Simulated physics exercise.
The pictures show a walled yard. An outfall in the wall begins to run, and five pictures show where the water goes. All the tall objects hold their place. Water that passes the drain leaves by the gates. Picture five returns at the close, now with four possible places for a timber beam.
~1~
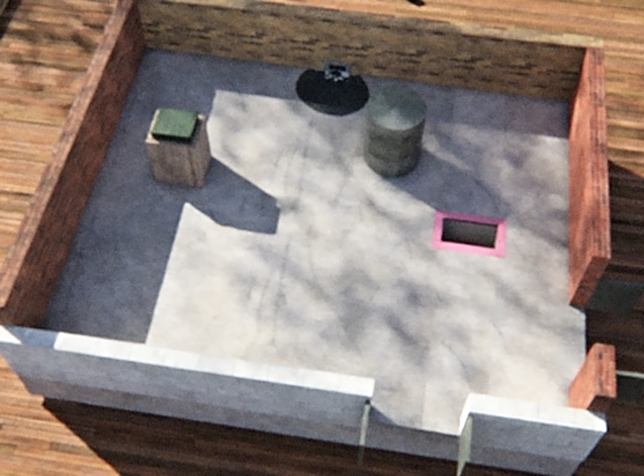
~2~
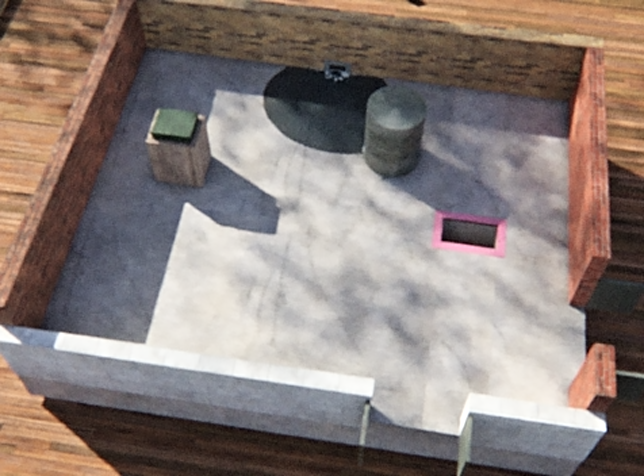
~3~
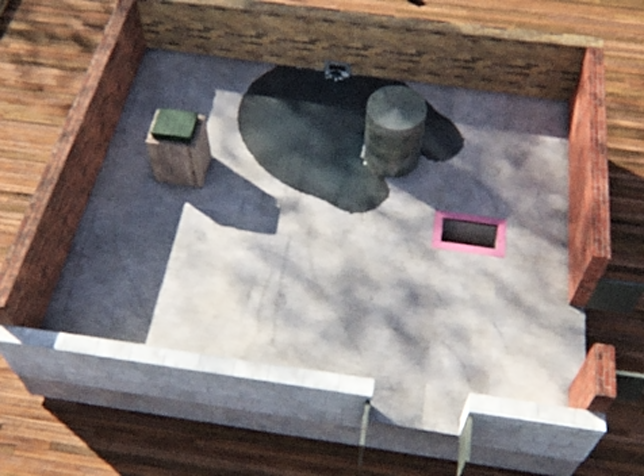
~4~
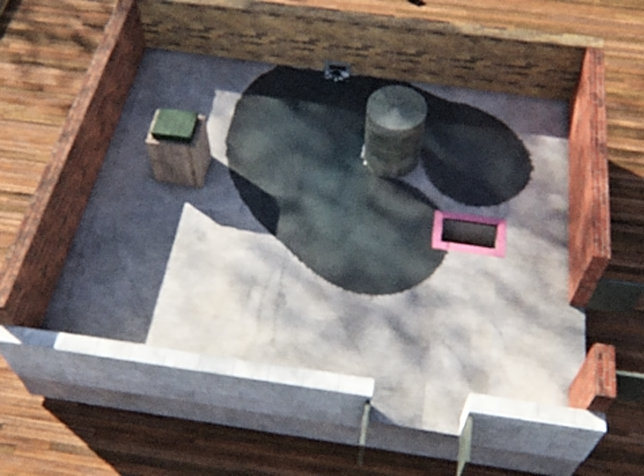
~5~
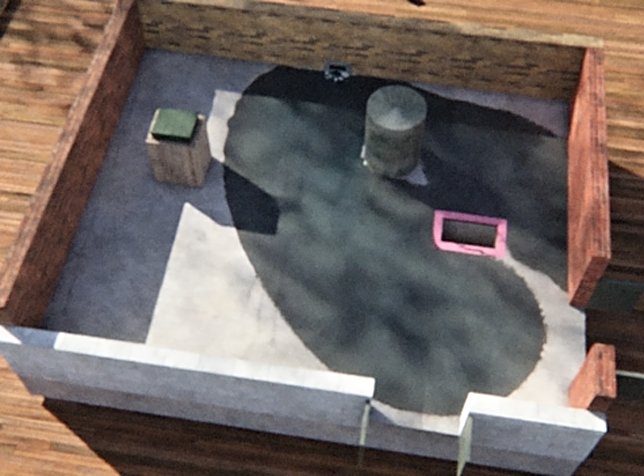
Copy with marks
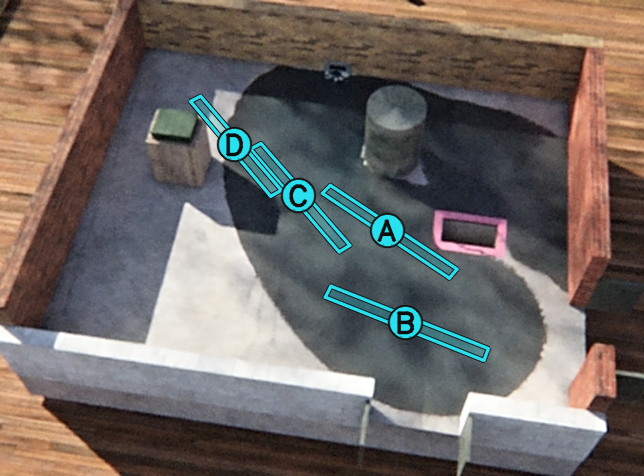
At first, a small dark patch of water lies by the back wall of a walled yard, near a grey-green cylinder. It widens across the pale ground, passing around both sides of the cylinder, then spreads toward the front right, surrounding the pink-rimmed drain and reaching the gap in the front wall.
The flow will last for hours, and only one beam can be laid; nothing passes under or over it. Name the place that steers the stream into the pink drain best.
Choose A.
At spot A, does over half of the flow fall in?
No.
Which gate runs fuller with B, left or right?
The right gate.
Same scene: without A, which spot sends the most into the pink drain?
That is spot C.
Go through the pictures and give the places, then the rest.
Outfall at (338, 67); pink drain at (470, 234); open gate at (416, 412); open gate at (568, 345); water covers 2 % of the ground and shows as far out as (312, 104); pink drain still dry.
Water covers 7 % of the ground and shows as far out as (355, 147); pink drain still dry.
Water covers 15 % of the ground and shows as far out as (361, 203); pink drain still dry.
Water covers 28 % of the ground and shows as far out as (376, 286); pink drain still dry.
Water covers 49 % of the ground and shows as far out as (519, 372); pink drain taking water.
On the marked copy, A from (326, 189) to (453, 273); B from (328, 291) to (486, 354); C from (255, 146) to (344, 248); D from (195, 98) to (276, 193).
With A, about 27 % of the stream runs into the pink drain, about 72 % out by the gates.
With B, about 10 % of the stream runs into the pink drain, about 90 % out by the gates.
With C, about 18 % of the stream runs into the pink drain, about 82 % out by the gates.
With D, about 13 % of the stream runs into the pink drain, about 87 % out by the gates.
